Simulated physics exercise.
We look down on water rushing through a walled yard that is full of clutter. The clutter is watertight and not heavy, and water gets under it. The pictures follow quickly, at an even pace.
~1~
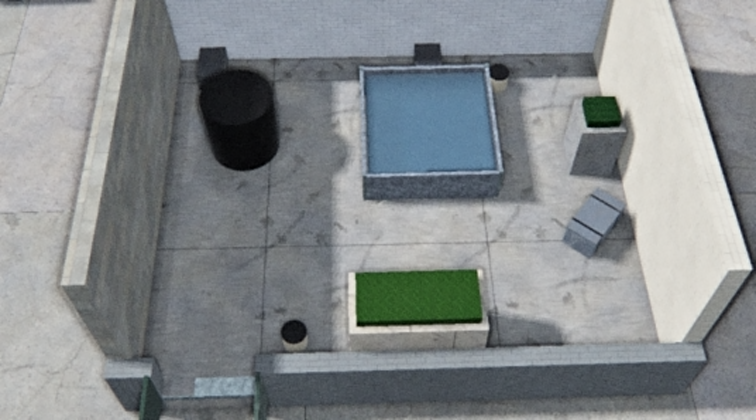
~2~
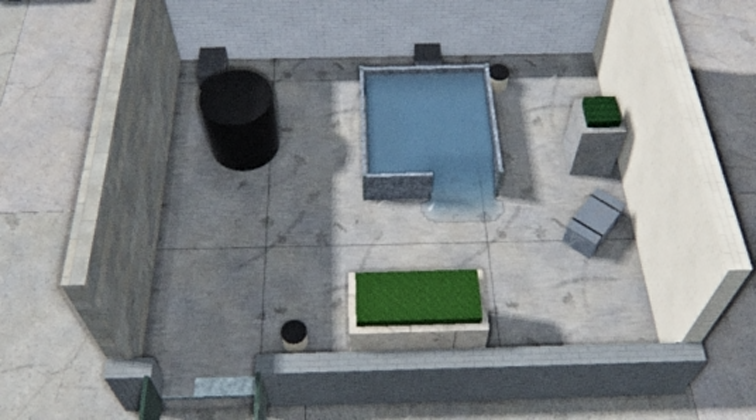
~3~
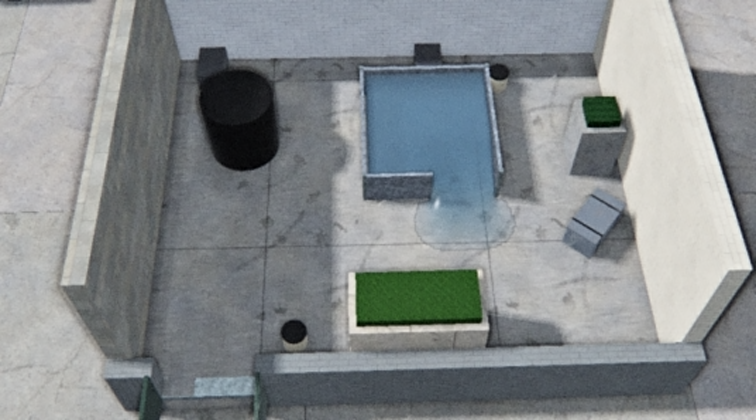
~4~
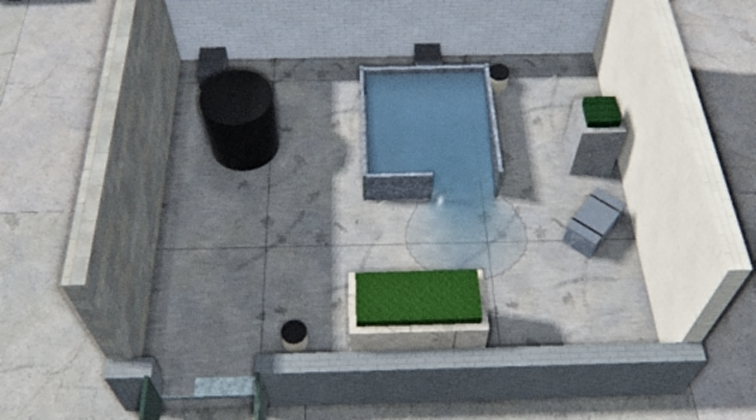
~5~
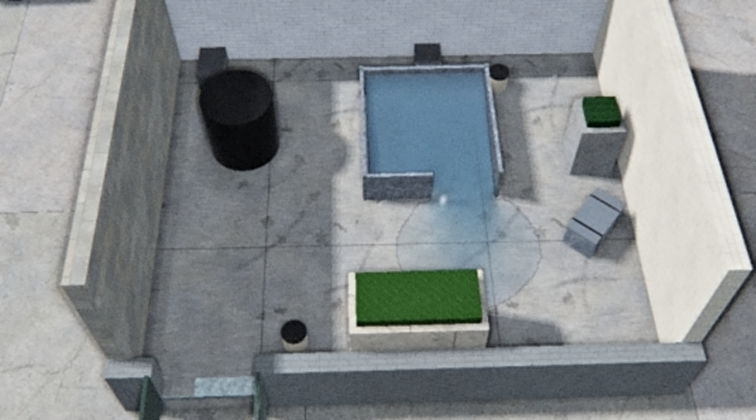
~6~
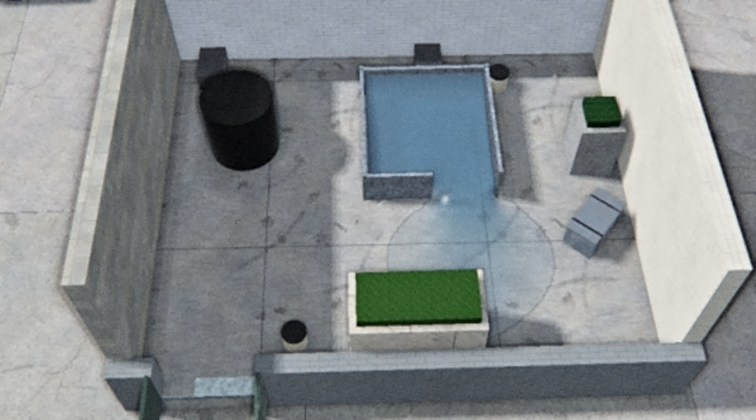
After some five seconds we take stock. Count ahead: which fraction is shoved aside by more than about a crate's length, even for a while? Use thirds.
Share: Not even a third.
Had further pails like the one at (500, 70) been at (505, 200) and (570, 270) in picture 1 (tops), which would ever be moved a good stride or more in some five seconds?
As listed: Pushed that far, swept aside.
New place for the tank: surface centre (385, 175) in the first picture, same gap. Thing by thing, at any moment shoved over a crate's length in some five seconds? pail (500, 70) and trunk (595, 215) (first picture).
One after the other: No, yes.
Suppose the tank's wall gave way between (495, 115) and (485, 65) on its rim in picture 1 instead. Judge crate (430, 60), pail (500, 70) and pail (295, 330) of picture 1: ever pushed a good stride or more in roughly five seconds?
One after the other: Moved that far, shifted that much, under that.
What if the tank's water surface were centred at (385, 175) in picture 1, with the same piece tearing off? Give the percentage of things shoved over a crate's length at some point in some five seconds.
Close to 20 %.
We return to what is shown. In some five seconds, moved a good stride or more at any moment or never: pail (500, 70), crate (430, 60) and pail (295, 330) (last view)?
In that order: Short of that, short of that, no.
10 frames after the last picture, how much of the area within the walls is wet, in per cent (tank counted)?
About 35 per cent.
A moment on, 0 of 5 are well off their spots; 0 afloat.
Next, 0 of 5 are well off their spots; 0 afloat.
Later, 0 of 5 are well off their spots; 0 afloat.
In the end, 1 of 5 are well off their spots, and 1 have been at some point; 0 afloat.
